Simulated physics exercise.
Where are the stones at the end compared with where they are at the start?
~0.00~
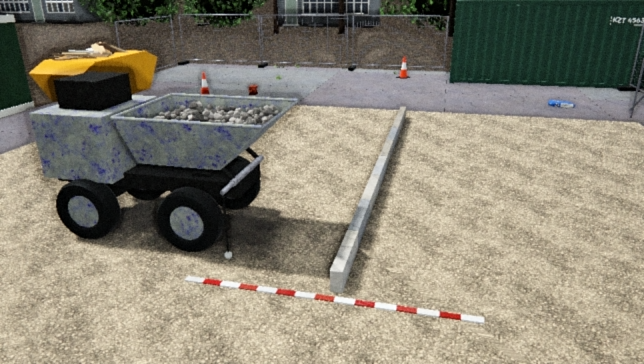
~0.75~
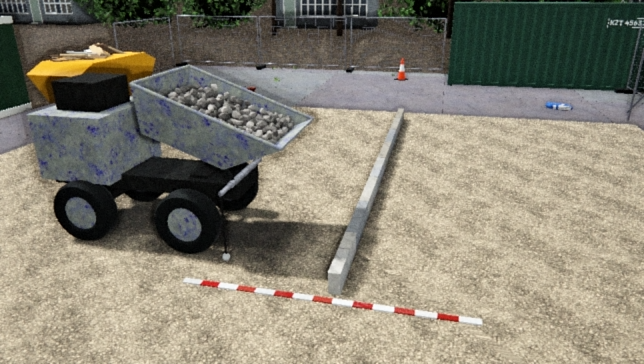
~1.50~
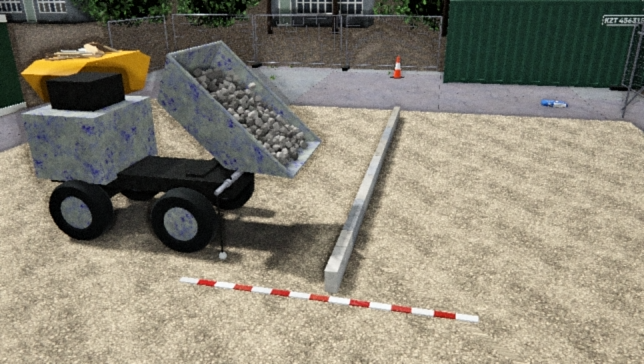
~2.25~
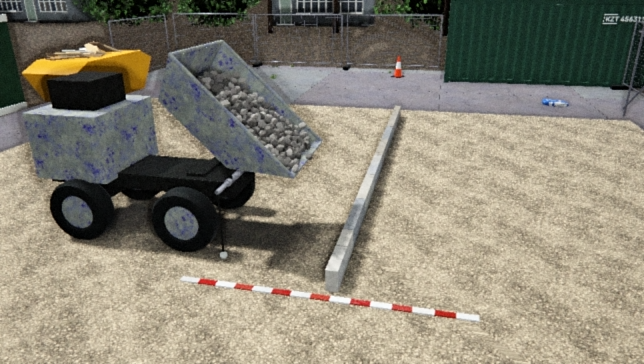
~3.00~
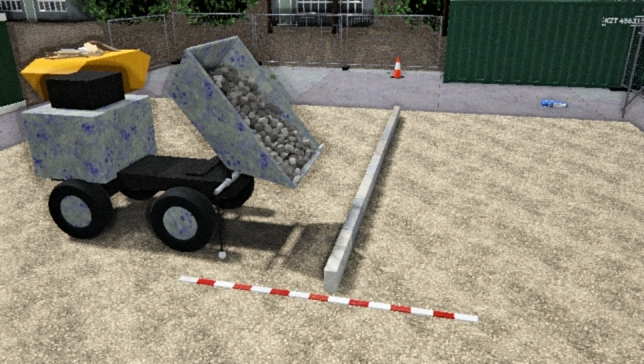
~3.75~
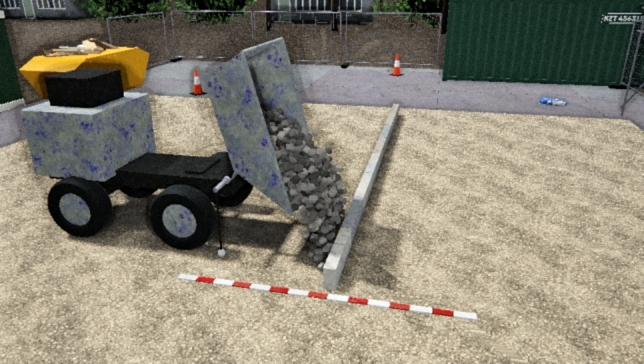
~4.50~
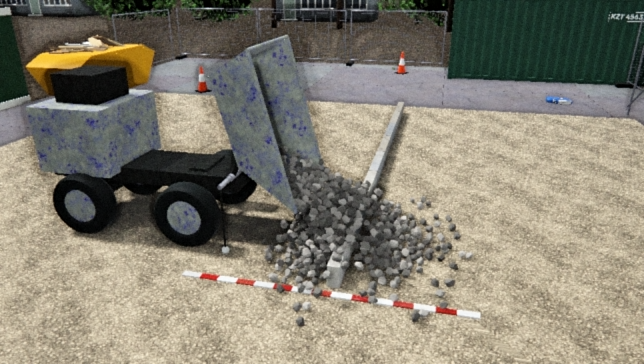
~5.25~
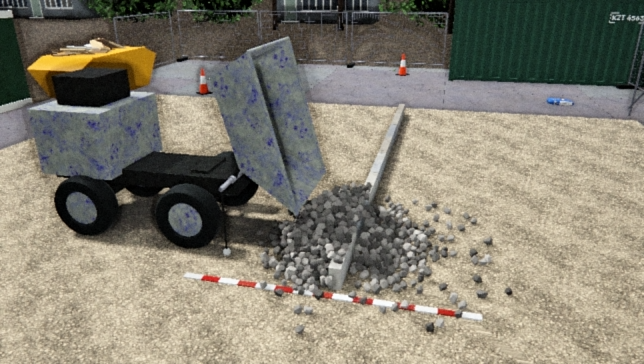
At the start the stones sit in the dumper's skip, but by the end they lie lower and further right, heaped on the ground around the kerb with some of them beyond it.
